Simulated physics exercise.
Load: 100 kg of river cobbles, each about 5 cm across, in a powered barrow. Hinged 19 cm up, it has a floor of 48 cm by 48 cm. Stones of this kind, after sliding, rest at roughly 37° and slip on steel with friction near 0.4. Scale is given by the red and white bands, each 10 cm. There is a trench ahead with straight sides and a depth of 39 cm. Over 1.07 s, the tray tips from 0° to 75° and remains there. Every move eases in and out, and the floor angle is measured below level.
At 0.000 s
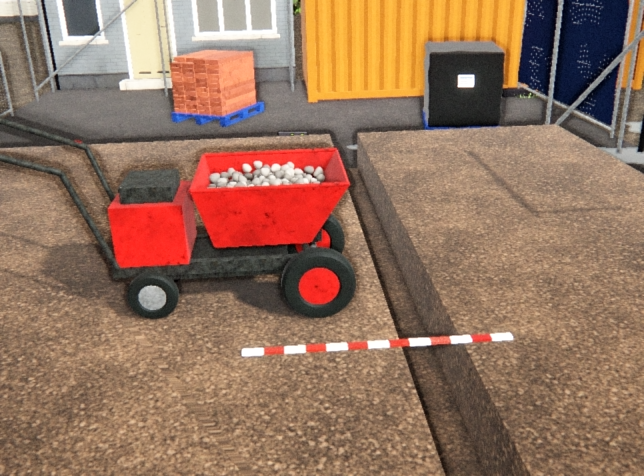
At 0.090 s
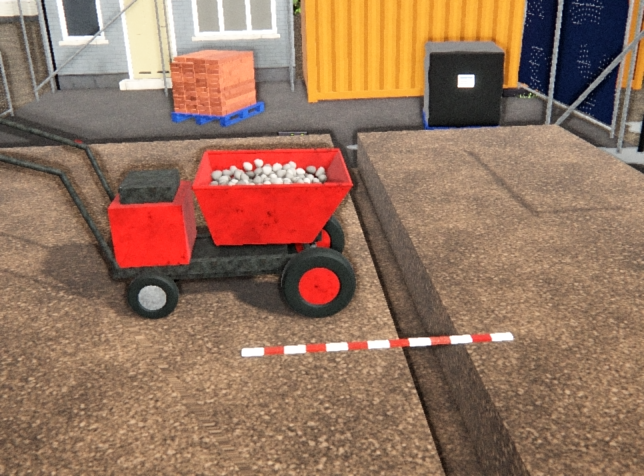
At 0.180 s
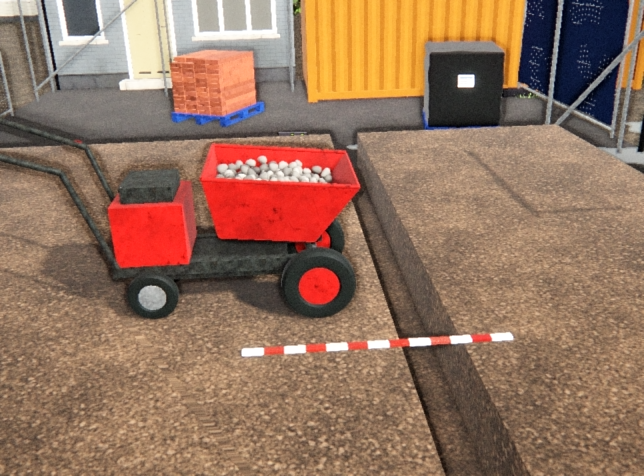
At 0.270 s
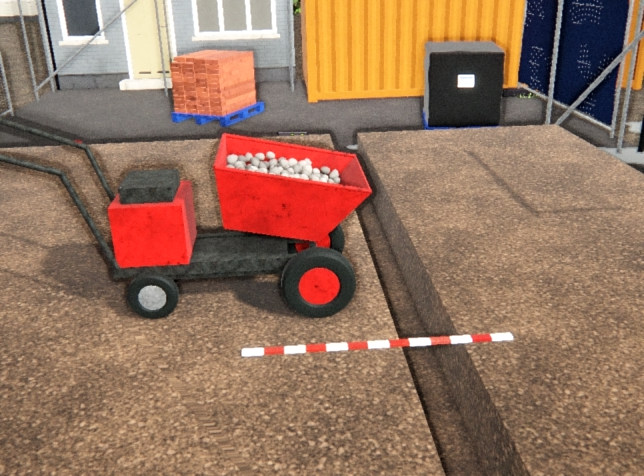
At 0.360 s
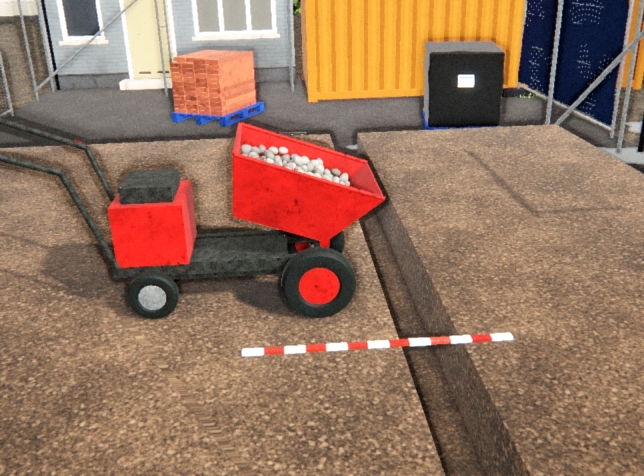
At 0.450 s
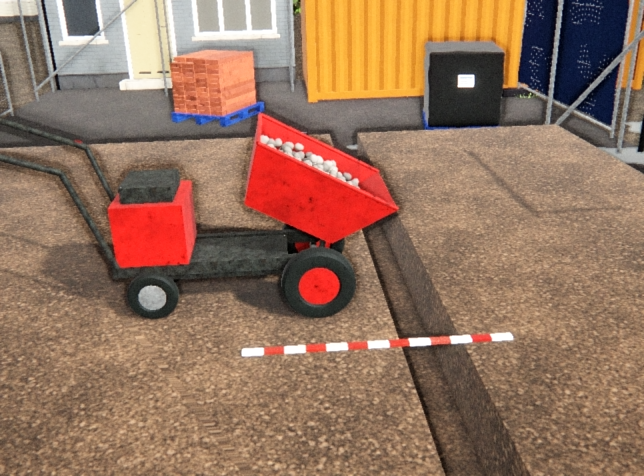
A red powered barrow with black wheels and handles at the left stands on brown, gritty ground beside a narrow trench, seen from slightly above and to one side by a still camera. Behind it are red bricks on a blue pallet, a yellow container and a black box, with a red-and-white striped pole lying across the trench in front. The tray of pale stones tilts steadily rightward, its rear rising and front lip lowering.
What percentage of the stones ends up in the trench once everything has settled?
About 46 per cent.
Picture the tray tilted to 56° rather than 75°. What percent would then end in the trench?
In that case around 10 percent.
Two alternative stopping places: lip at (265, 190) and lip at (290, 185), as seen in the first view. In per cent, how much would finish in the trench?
About 65 and 100 per cent.
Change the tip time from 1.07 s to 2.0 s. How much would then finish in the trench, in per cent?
Then about 60 per cent.
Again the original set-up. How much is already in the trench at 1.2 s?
Some 5 per cent of the load by that point.
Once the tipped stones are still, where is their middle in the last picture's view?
Their centre sits close to (444, 281).
After 0.8 s the floor is at 63°; 100 % in the tray; the foremost stones are at (412, 230).
After 1.2 s the floor is at 75°; 65 % in the tray, 5 % in the trench, 30 % past the trench; the foremost stones are at (506, 282).
After 1.5 s the floor is at 75°; 30 % in the tray, 14 % in the trench, 56 % past the trench; the foremost stones are at (589, 277).
After 3.5 s the floor is at 75°; 0 % in the tray, 46 % in the trench, 54 % past the trench; the foremost stones are at (636, 261).
